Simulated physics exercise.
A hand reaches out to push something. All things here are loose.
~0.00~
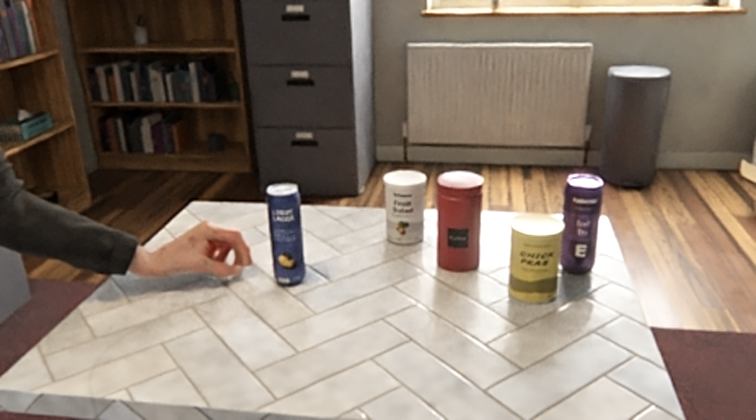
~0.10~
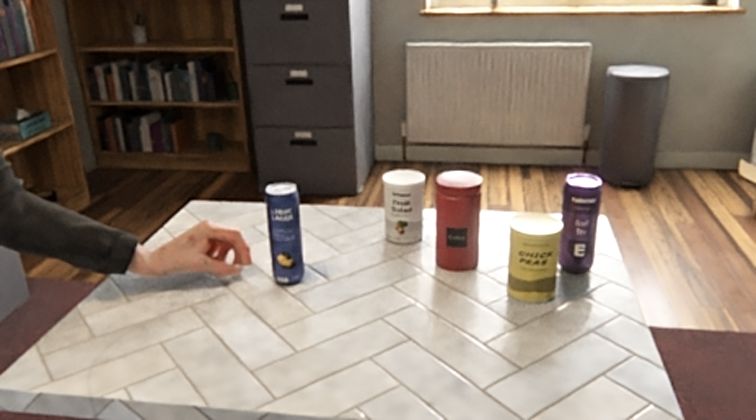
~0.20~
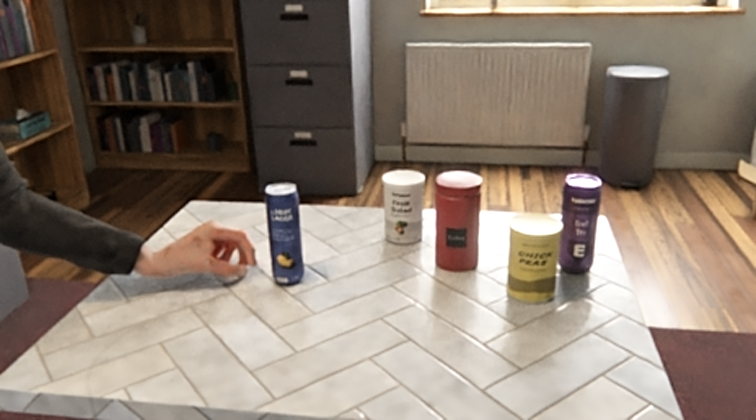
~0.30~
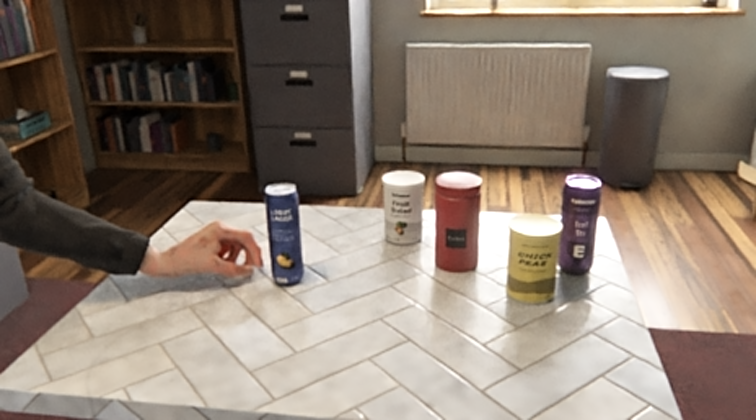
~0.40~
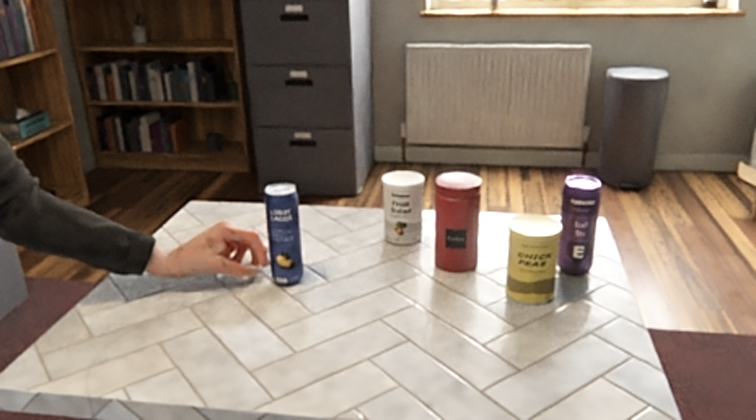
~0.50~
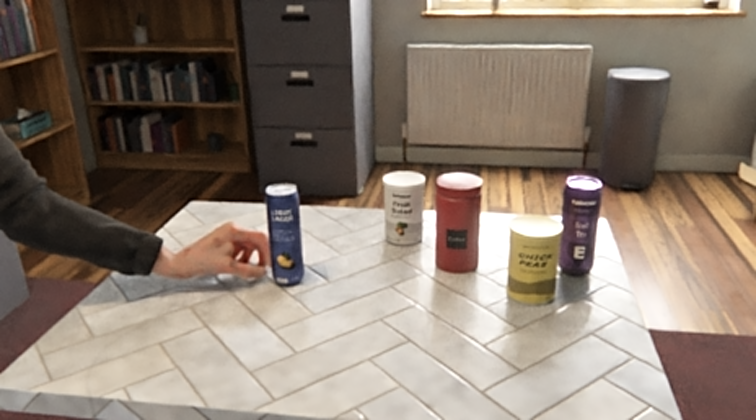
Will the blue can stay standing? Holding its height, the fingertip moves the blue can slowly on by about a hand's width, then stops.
It does not pitch over.
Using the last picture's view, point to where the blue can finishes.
Near (358, 240).
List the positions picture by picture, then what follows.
In the first picture, blue can (286, 236).
In the second picture, blue can (285, 235).
In the third picture, blue can (285, 235).
In the fourth picture, blue can (285, 236).
In the fifth picture, blue can (284, 236).
In the sixth picture, blue can (285, 236).
Around 0.80 s, blue can displaced a little near (304, 237).
Around 1.10 s, blue can displaced about its own width near (324, 238).
Around 1.50 s, blue can displaced well along near (351, 239).
Finally (2.2 s), moved from the start, blue can. Final places as the last picture's camera would see them, blue can near (358, 240).
